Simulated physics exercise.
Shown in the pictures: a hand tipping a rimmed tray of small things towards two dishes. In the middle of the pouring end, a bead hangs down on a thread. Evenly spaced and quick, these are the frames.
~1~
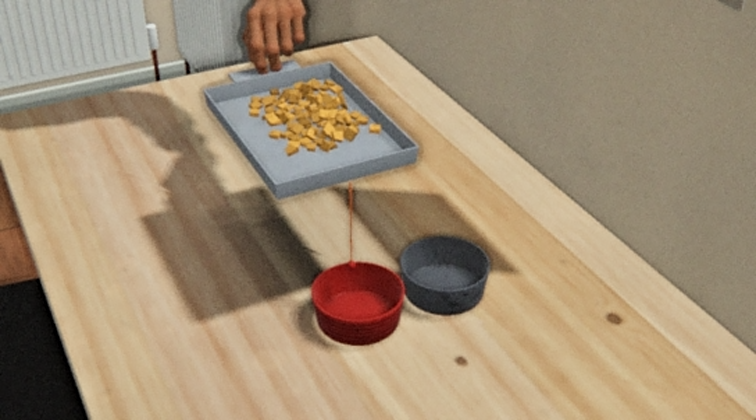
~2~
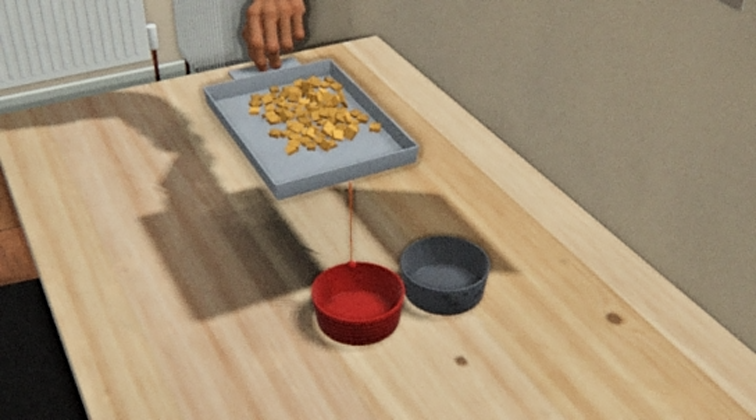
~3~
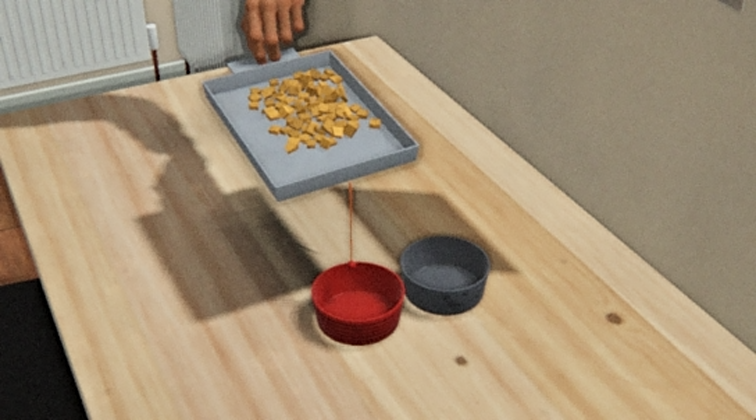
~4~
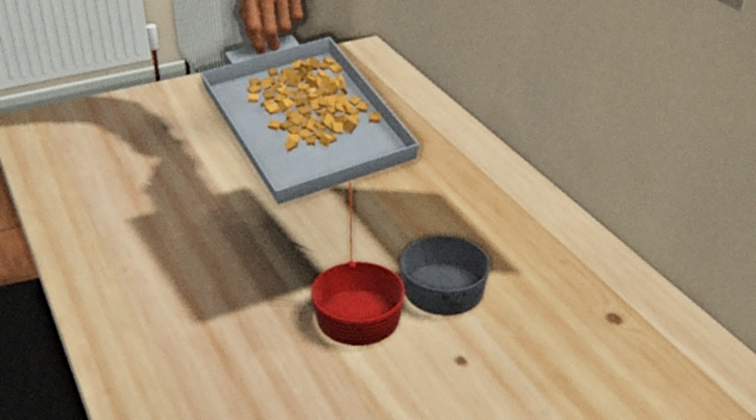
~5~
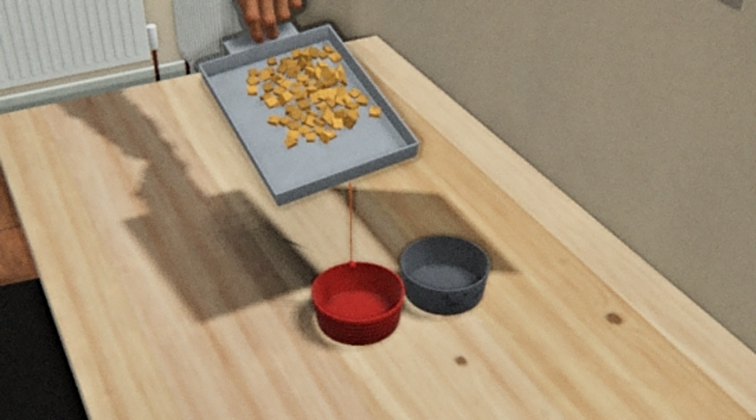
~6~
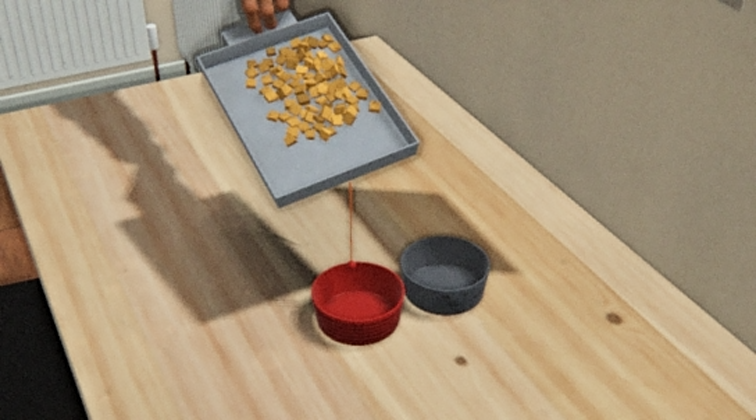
A hand gradually raising the handle end of a grey tray of cereal squares, slanting it above red and grey dishes.
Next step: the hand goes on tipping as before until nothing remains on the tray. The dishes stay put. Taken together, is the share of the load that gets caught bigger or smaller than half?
Watching it, the dishes let slip most of it.
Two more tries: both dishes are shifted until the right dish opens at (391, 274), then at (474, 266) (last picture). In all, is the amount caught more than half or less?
Result, first setup: The bulk; second setup: The minor share.
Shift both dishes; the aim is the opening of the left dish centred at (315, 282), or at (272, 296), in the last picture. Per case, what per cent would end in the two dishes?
Trial 1: 60 percent; trial 2: 80 percent.
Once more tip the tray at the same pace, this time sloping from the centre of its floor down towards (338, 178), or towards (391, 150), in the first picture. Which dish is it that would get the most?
For the first slope the lefthand dish, for the second the righthand dish.
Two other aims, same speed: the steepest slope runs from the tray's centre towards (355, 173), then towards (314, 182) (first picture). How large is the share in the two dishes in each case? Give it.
Shares, approx.: 70 %, then 40 %.
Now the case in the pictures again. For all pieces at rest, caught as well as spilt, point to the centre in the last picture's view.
I'd say the middle ends up at about (305, 336).
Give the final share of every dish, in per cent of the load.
Around 20 in a hundred in the left dish and around 0 in a hundred in the right dish.
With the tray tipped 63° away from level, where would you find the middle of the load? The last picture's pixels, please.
Somewhere about pixel (300, 172).
Soon, tray tipped steeply; nearly all on the tray; a stray few in the air.
A while on, tray tipped past a quarter turn; about two thirds on the tray; a stray few in the left dish; about a quarter outside both; a stray few in the air.
Towards the end, tray tipped past a quarter turn; about a quarter in the left dish; most outside both.
Finally, tray tipped past a quarter turn; about a quarter in the left dish; none in the right dish; most outside both.
